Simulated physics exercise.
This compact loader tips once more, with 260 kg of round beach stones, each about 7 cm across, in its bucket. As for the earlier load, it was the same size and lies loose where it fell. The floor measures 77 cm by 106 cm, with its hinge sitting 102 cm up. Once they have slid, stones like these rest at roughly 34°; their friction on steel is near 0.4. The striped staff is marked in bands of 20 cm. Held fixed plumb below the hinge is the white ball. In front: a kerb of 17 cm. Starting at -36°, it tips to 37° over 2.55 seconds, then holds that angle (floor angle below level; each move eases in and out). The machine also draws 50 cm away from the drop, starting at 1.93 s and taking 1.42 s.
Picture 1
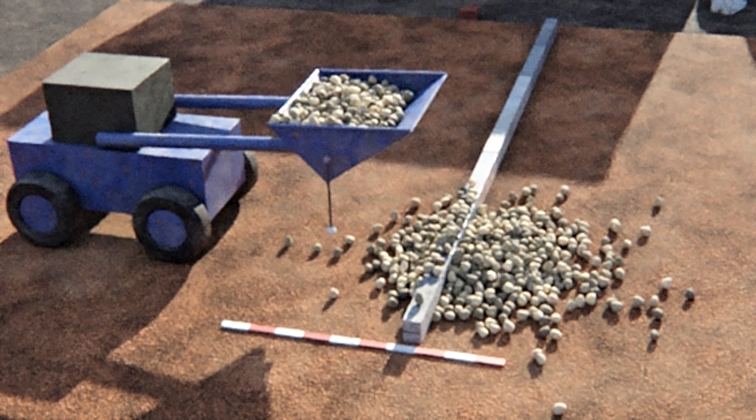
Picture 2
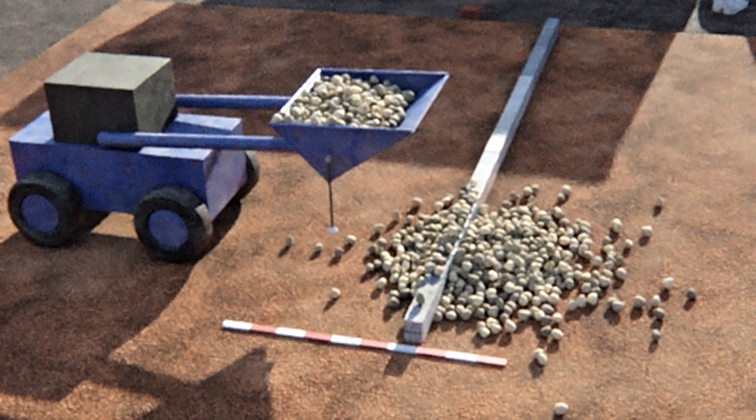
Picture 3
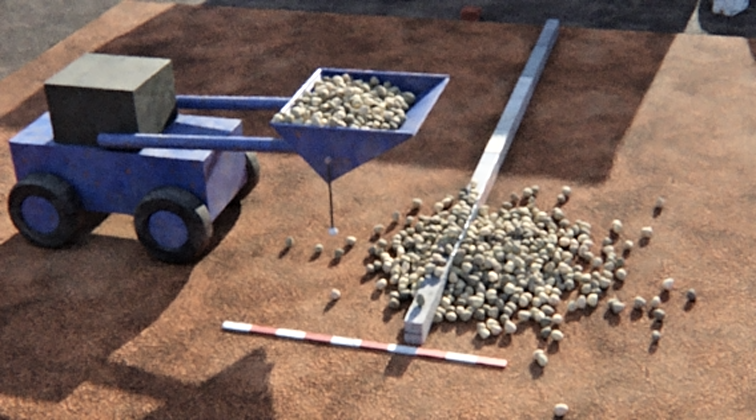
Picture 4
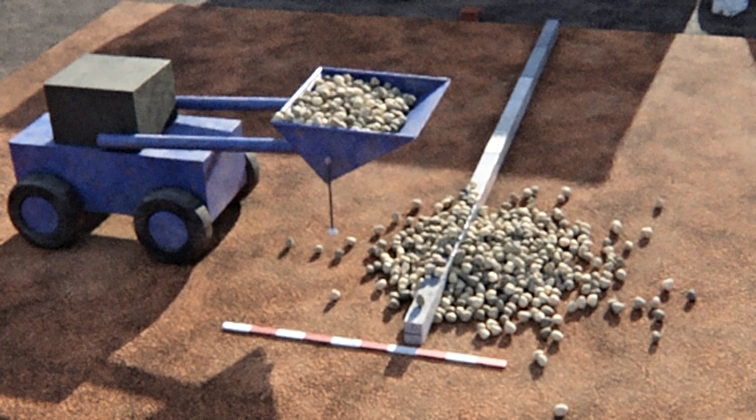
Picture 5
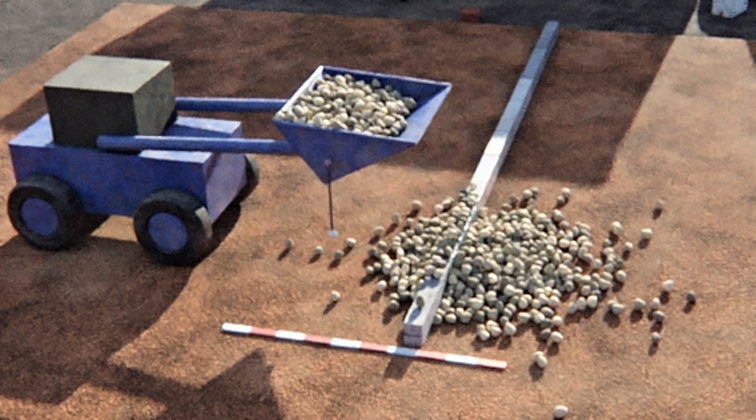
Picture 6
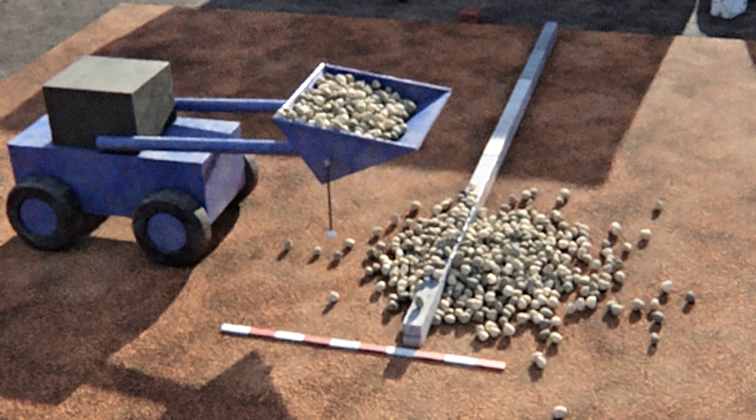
A blue loader's raised bucket, full of round pale stones, tilted slightly, its front lip tipping a little downward, while the heap of similar stones across the kerb on the ground stayed still.
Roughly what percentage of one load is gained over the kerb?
Roughly 34 per cent.
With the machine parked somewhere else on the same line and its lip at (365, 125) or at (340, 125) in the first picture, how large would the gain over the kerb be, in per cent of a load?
Some 0 percent first and 0 percent second.
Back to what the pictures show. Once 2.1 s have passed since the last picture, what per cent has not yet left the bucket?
Roughly 0 parts in a hundred of the load.
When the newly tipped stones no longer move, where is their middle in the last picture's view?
In the last view, about pixel (430, 246).
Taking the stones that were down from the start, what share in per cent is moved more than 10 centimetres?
Near 10 per cent, I reckon.
Then, 1.3 s after the last picture the floor is at 26°; in per cent of one load, 85 in the bucket, 43 on this side of the kerb, 73 over the kerb; the foremost stones are at (658, 284).
Then, 2.1 s after the last picture the floor is at 37°; in per cent of one load, 1 in the bucket, 94 on this side of the kerb, 105 over the kerb; the foremost stones are at (658, 284).
Then, 3.2 s after the last picture the floor is at 37°; in per cent of one load, 0 in the bucket, 94 on this side of the kerb, 107 over the kerb; the foremost stones are at (658, 284).
Then, 5.7 s after the last picture the floor is at 37°; in per cent of one load, 0 in the bucket, 94 on this side of the kerb, 107 over the kerb; the foremost stones are at (658, 284). Net gain over the kerb, 34.
